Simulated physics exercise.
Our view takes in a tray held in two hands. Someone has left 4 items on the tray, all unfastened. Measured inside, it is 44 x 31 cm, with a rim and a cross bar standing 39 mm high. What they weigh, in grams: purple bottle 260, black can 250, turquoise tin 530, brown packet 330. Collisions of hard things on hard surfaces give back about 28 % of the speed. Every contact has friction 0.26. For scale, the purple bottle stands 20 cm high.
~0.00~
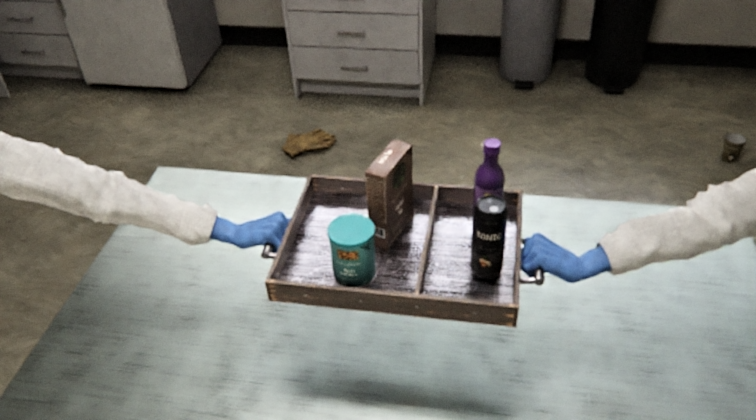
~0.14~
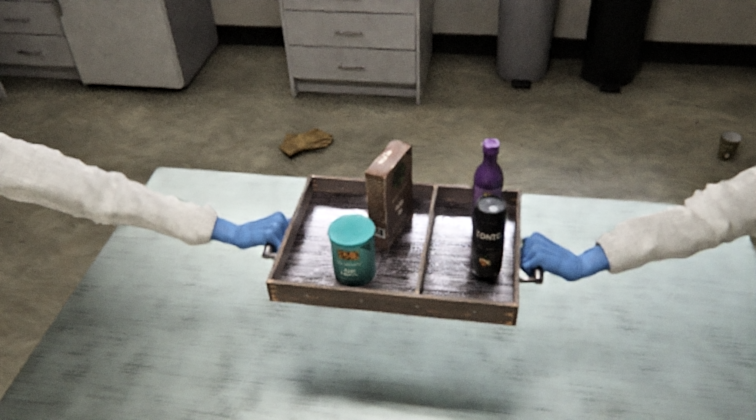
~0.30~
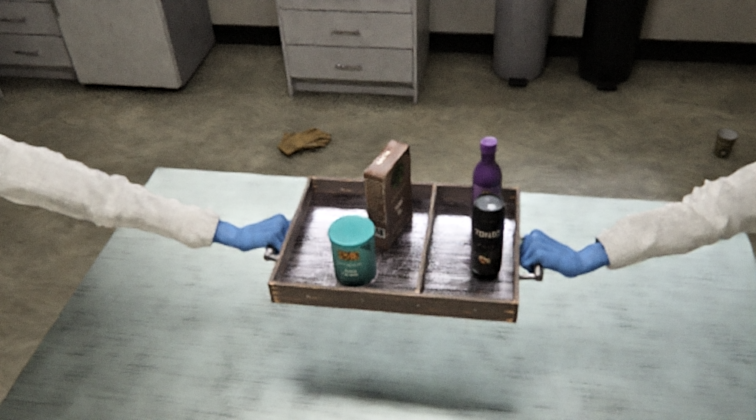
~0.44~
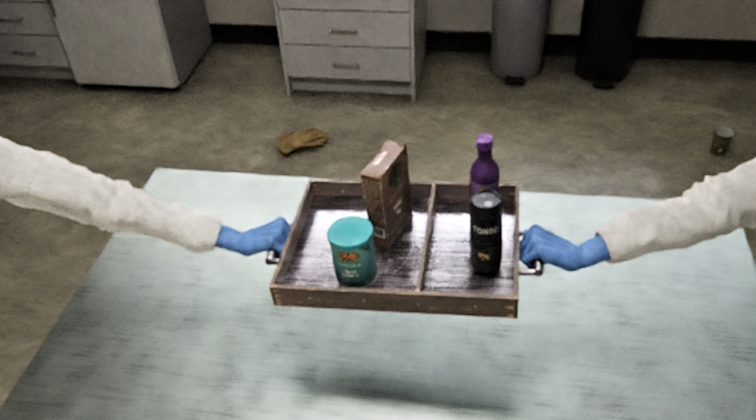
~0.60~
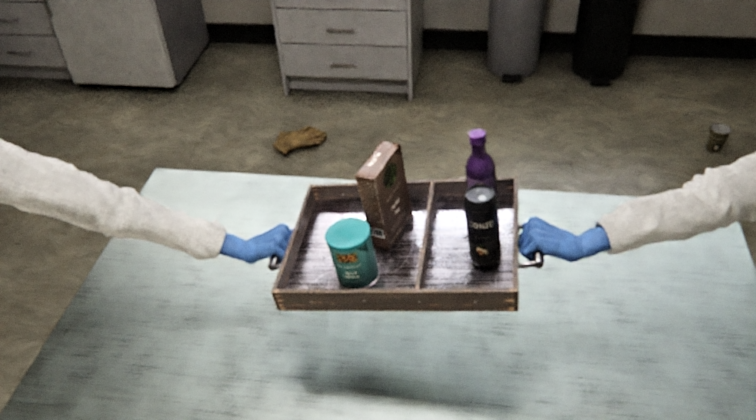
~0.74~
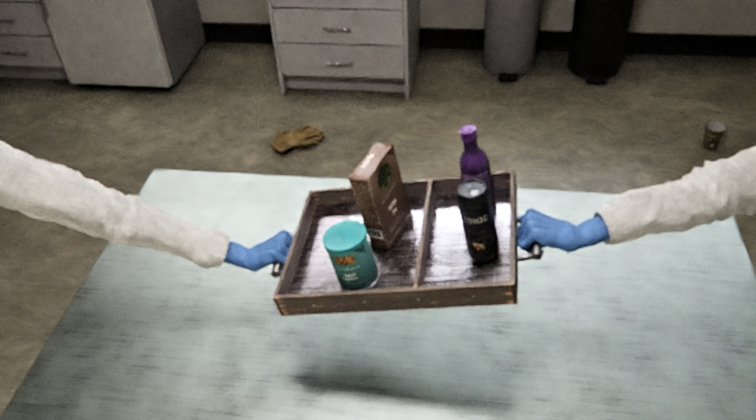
Two blue-gloved hands held a wooden tray carrying a purple bottle, a black can, a turquoise tin and a brown packet, level at first, then tilted it slightly, lowering its left side.
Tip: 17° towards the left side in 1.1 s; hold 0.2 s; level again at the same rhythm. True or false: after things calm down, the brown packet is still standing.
False, it has tipped over.
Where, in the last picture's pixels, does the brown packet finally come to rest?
It comes to rest near (318, 197).
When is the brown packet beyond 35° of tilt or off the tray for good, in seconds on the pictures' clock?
Answer: Near 1.3 s.
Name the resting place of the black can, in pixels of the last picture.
I'd put it at around (443, 232).
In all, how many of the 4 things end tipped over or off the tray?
That gives 1.
Around 1.24 s, tray tilted 17°, left edge down; brown packet tipped 30° against what carries it near (358, 199); black can shifted 2 cm; purple bottle shifted 2 cm.
Around 1.44 s, tray tilted 17°, left edge down; brown packet on its side near (326, 217); black can shifted 6 cm; purple bottle shifted 5 cm.
Around 1.84 s, tray tilted 12°, left edge down; brown packet tipped 71° against what carries it near (316, 211); purple bottle tipped 6° against what carries it; turquoise tin shifted 10 cm.
Finally (3.0 s), on their side or leaning hard on the tray, brown packet; not toppled but over 5 cm from the start, purple bottle, black can and turquoise tin. Final places as that camera would see them, brown packet near (318, 197).
